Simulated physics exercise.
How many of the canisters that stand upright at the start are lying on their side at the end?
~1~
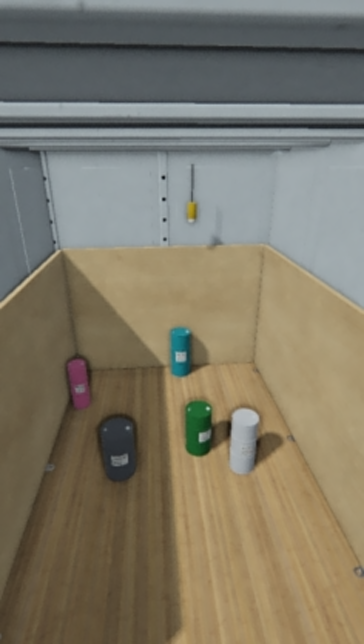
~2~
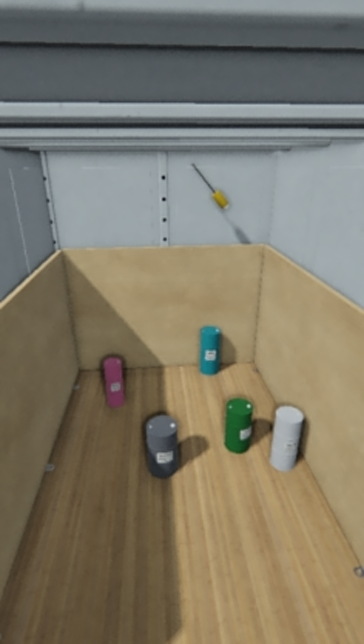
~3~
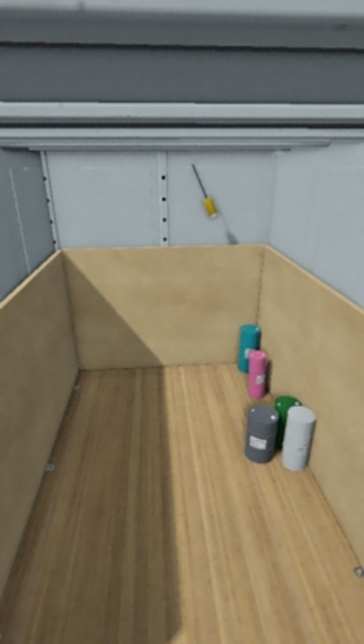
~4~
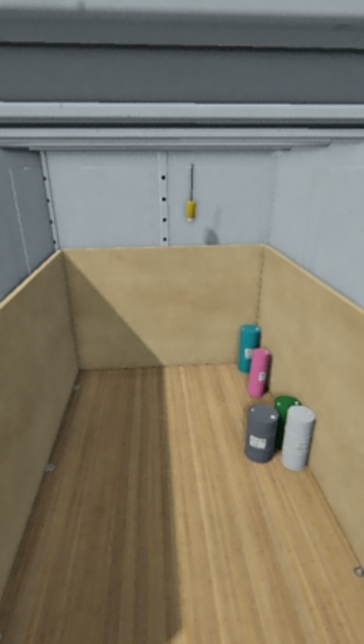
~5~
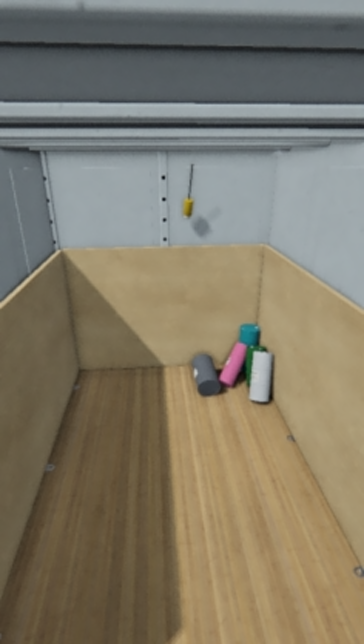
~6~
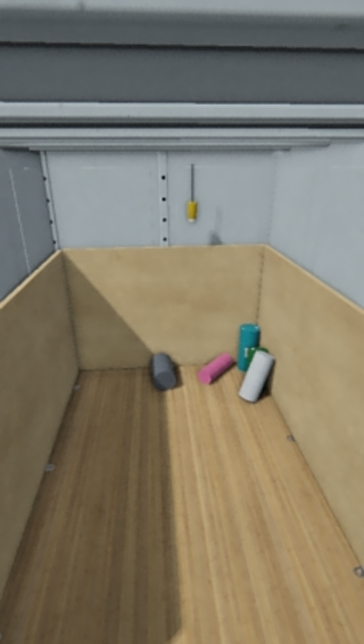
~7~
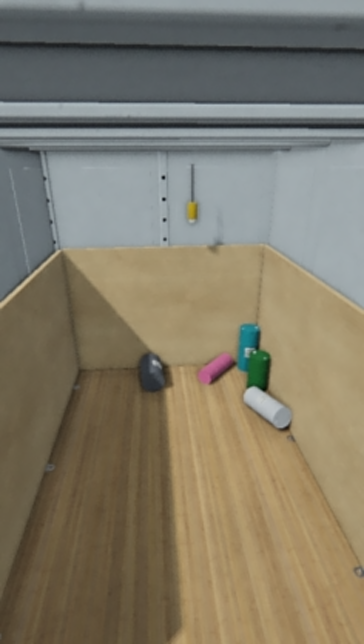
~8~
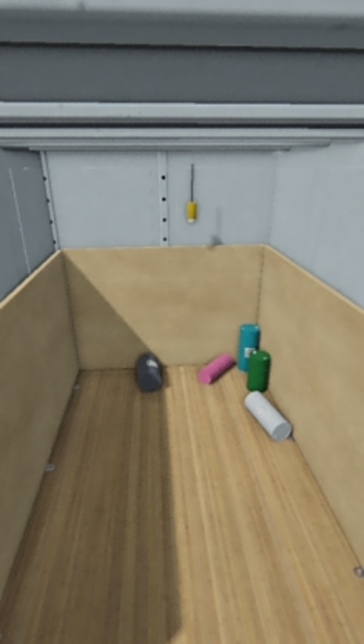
Three of them end up lying on their side, namely the white, grey and pink canisters.
Five coloured canisters in a van's load bay sliding right, then forwards, with the grey, pink and white ones ending tipped over.
